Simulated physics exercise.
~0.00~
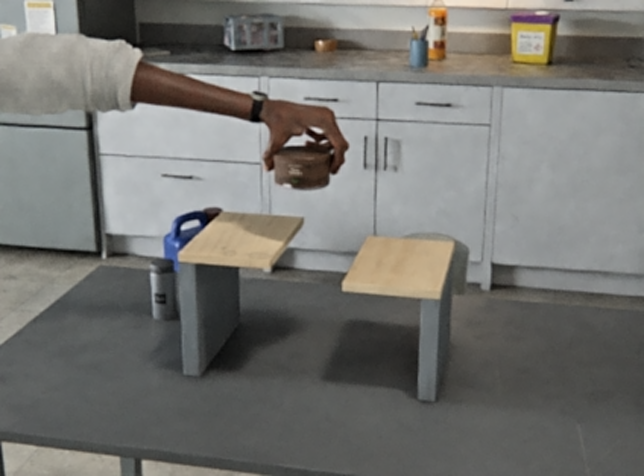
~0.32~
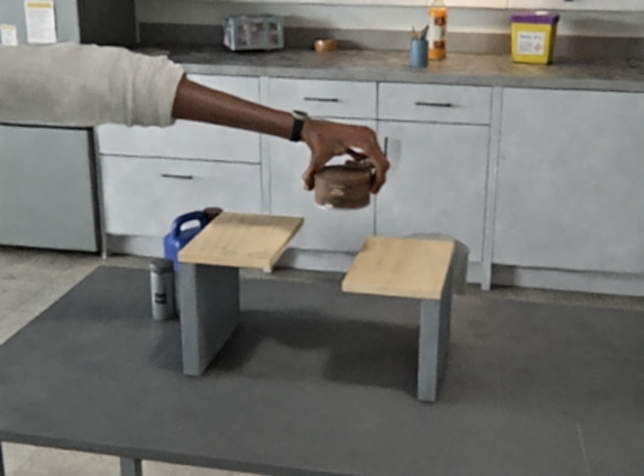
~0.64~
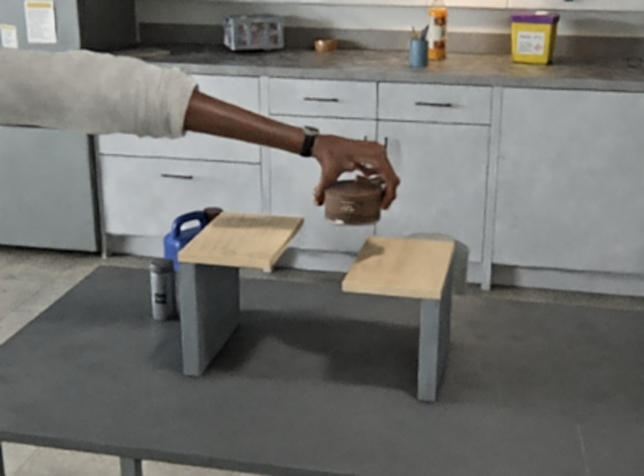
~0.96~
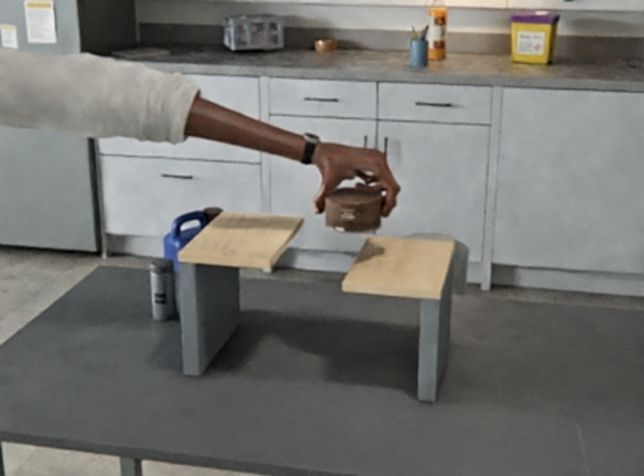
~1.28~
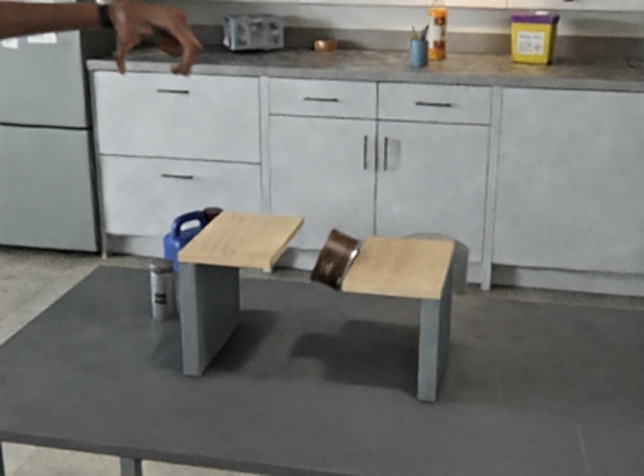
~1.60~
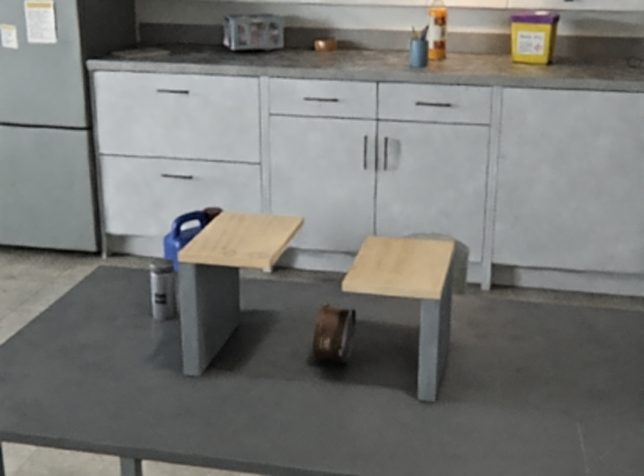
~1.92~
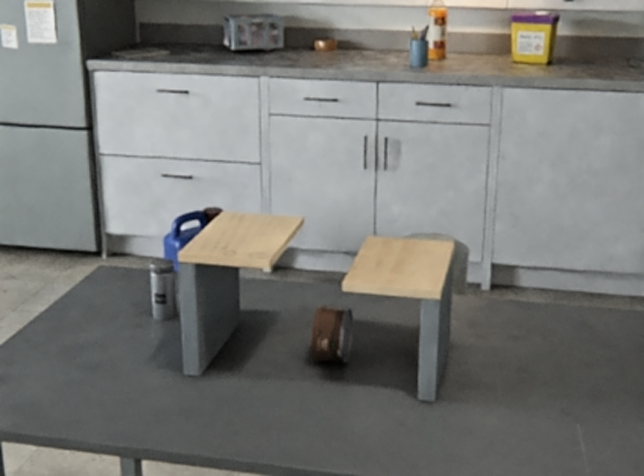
An arm in a pale sleeve with a dark wristband holds a brown tub above two wooden ledges on grey supports, seen from the front and slightly above on a dark table in a kitchen-like room. A grey shaker and a blue jug stand at the left, with pale cabinets behind. The hand carries the tub right and lowers it over the gap between the ledges. It lets go and draws back to the left as the tub tips against the right ledge. The tub drops through the gap and ends up on its side beneath, while the shaker stays put.
